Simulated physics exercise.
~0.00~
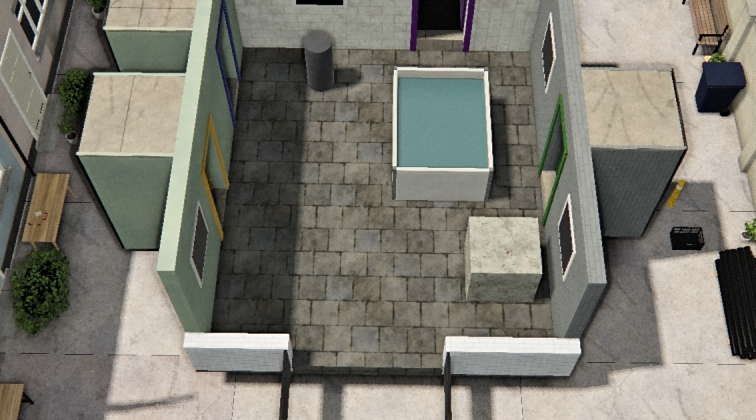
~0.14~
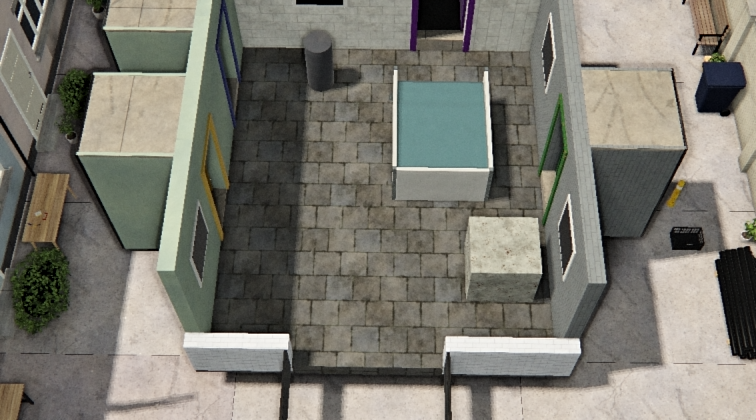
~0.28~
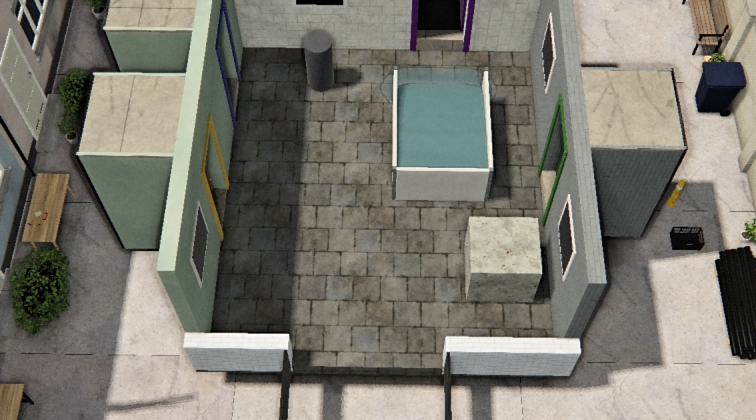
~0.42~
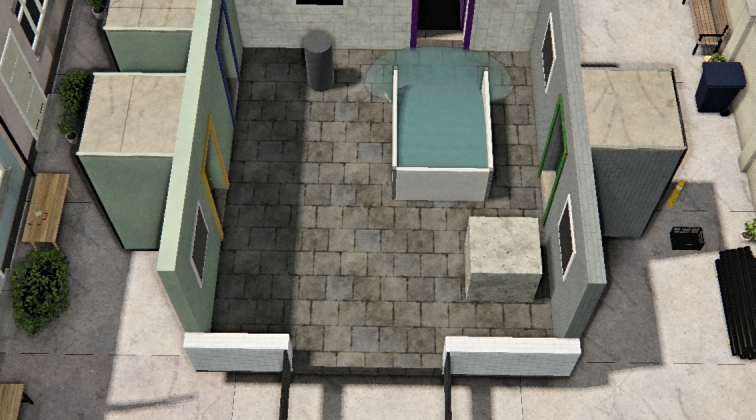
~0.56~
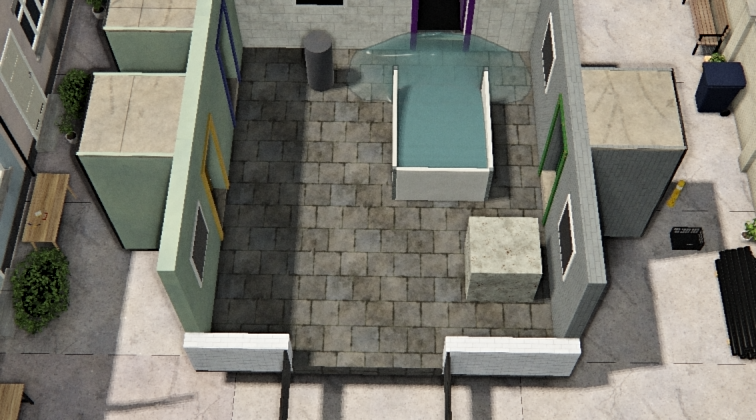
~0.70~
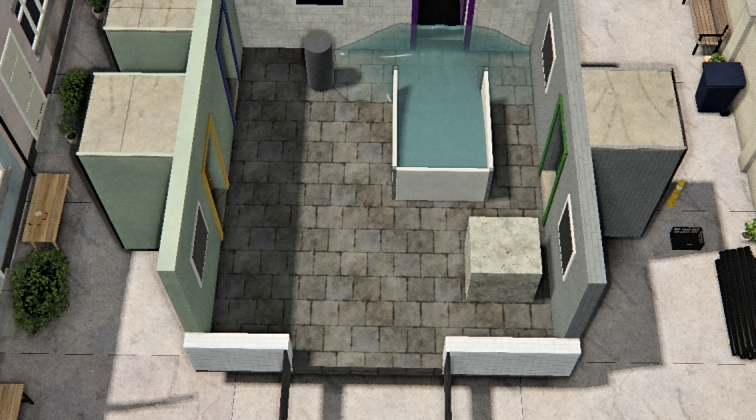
Water sits still in a white-walled tank inside a walled yard until the tank's far side opens. It then spills out across the dark paving behind the tank, fanning wider to both sides in a thin sheet, and spreads up to the back wall and the purple-framed doorway.
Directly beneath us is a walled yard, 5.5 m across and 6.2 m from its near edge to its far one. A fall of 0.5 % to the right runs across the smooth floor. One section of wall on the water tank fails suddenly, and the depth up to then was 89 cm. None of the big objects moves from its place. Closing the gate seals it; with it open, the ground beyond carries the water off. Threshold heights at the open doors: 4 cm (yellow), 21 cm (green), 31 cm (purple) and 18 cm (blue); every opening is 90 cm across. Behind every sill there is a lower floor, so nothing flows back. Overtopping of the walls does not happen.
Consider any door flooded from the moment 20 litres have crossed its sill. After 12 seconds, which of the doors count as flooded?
Yellow door: Flooded; green door: Not flooded; purple door: Flooded; blue door: Not flooded.
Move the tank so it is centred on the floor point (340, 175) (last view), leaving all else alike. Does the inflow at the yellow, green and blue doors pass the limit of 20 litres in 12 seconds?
Compared with that limit, yellow overshoots, green falls short and blue overshoots.
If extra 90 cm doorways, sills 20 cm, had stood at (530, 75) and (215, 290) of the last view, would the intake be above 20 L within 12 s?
More, less.
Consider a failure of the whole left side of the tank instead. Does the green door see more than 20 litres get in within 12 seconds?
Note: Green door, short of the limit.
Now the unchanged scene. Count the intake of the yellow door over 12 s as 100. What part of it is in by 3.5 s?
I'd say close to 0 percent.
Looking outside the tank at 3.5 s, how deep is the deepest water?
Peak depth: Approx. 37 cm.
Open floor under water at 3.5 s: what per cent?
Around 70 per cent wet.
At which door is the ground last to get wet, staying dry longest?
It's the yellow door that comes last.
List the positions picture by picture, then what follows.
In the first frame, still water, 89 cm deep, in the water tank at (442, 120).
In the second frame, water pours out on the water tank's far side and has run 0.9 m, to a hidden place; typically 7 cm deep outside, 89 cm at the water tank's back.
In the third frame, the front is at (491, 85), 1.1 m from the gap on the water tank's far side; 1.3 m2 of floor is under water; 89 cm left at the back of the water tank.
In the fourth frame, water pours out on the water tank's far side and has run 1.5 m, to (489, 58); typically 13 cm deep outside, 83 cm at the water tank's back.
In the fifth frame, water pours out on the water tank's far side and has run 1.9 m, to (514, 53); typically 13 cm deep outside, 75 cm at the water tank's back.
In the sixth frame, the front is at (337, 51), 2.3 m from the gap on the water tank's far side; 4.3 m2 of floor is under water; 75 cm left at the back of the water tank.
After 1.4 s water covers 20 % of the floor and is deepest (66 cm) near (523, 56); yellow door not reached, green door not reached, purple door 58 cm at the sill, 115 L in, blue door not reached.
After 2.2 s water covers 35 % of the floor and is deepest (50 cm) near (523, 56); yellow door not reached, green door 6 cm at the sill, 0 L in, purple door 40 cm at the sill, 210 L in, blue door 16 cm at the sill, 0 L in.
After 3.5 s water covers 70 % of the floor and is deepest (37 cm) near (517, 246); yellow door 4 cm at the sill, 0 L in, green door 7 cm at the sill, 0 L in, purple door 20 cm at the sill, 225 L in, blue door 15 cm at the sill, 1 L in.
After 7.0 s water covers 95 % of the floor and is deepest (18 cm) near (216, 289); yellow door 6 cm at the sill, 0 L in, green door 11 cm at the sill, 0 L in, purple door 8 cm at the sill, 225 L in, blue door 6 cm at the sill, 2 L in.
After 12.0 s water covers 95 % of the floor and is deepest (13 cm) near (547, 356); yellow door 5 cm at the sill, 76 L in, green door 12 cm at the sill, 0 L in, purple door 7 cm at the sill, 225 L in, blue door 7 cm at the sill, 2 L in.
